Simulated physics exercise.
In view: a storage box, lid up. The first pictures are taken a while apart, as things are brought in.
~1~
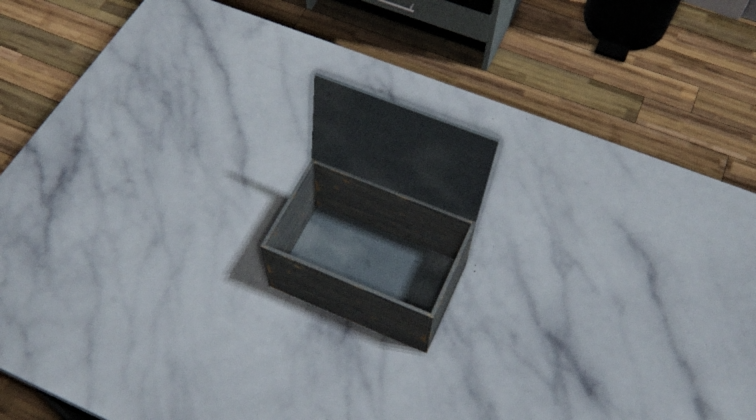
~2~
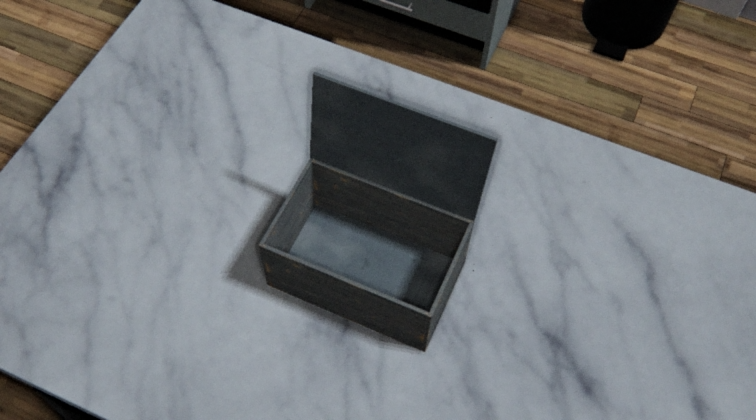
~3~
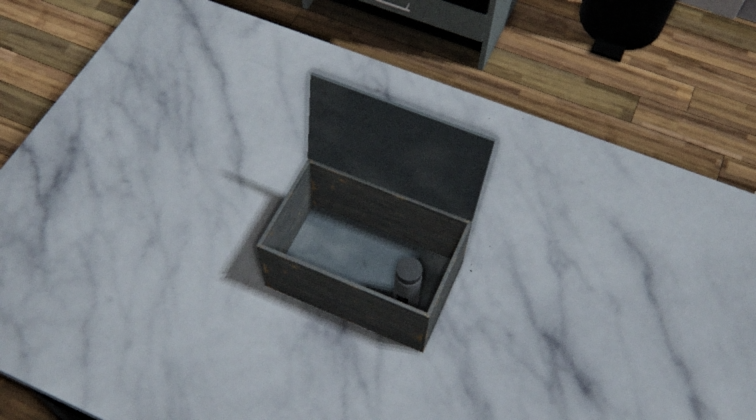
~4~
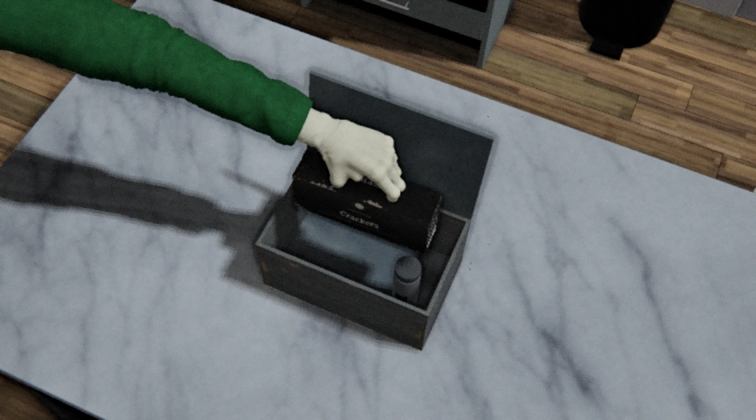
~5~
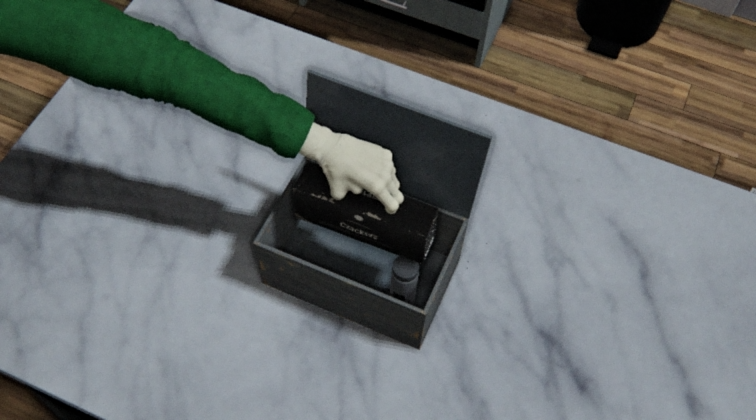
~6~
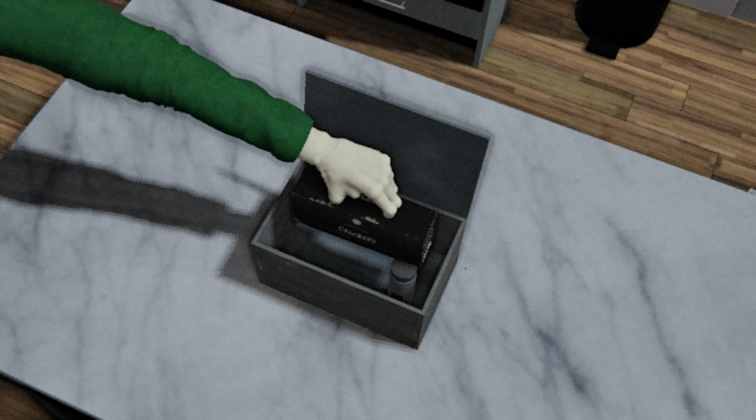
A green-sleeved arm reached in from the left and lowered a black carton into the open storage box, where a grey shaker had appeared earlier, and kept its hand on the carton.
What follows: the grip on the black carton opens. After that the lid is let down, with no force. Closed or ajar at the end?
In the end the lid shuts flat.
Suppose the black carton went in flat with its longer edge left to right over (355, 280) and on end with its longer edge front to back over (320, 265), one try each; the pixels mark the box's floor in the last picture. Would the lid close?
First, it closes; second, it is held up.
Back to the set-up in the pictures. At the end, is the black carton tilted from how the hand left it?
The black carton ends up tilted.
Then, 0.90 s past the last view, lid starting down; black carton on its side near (381, 252); grey shaker rocked 11° from its first pose.
Then, 1.70 s past the last view, lid 43° above the rim; black carton on its side near (381, 252); grey shaker displaced a little.
Finally, lid shut; down or leaning hard in the box, black carton; grey shaker still in place. Final places as the last picture's camera would see them, black carton near (381, 252).
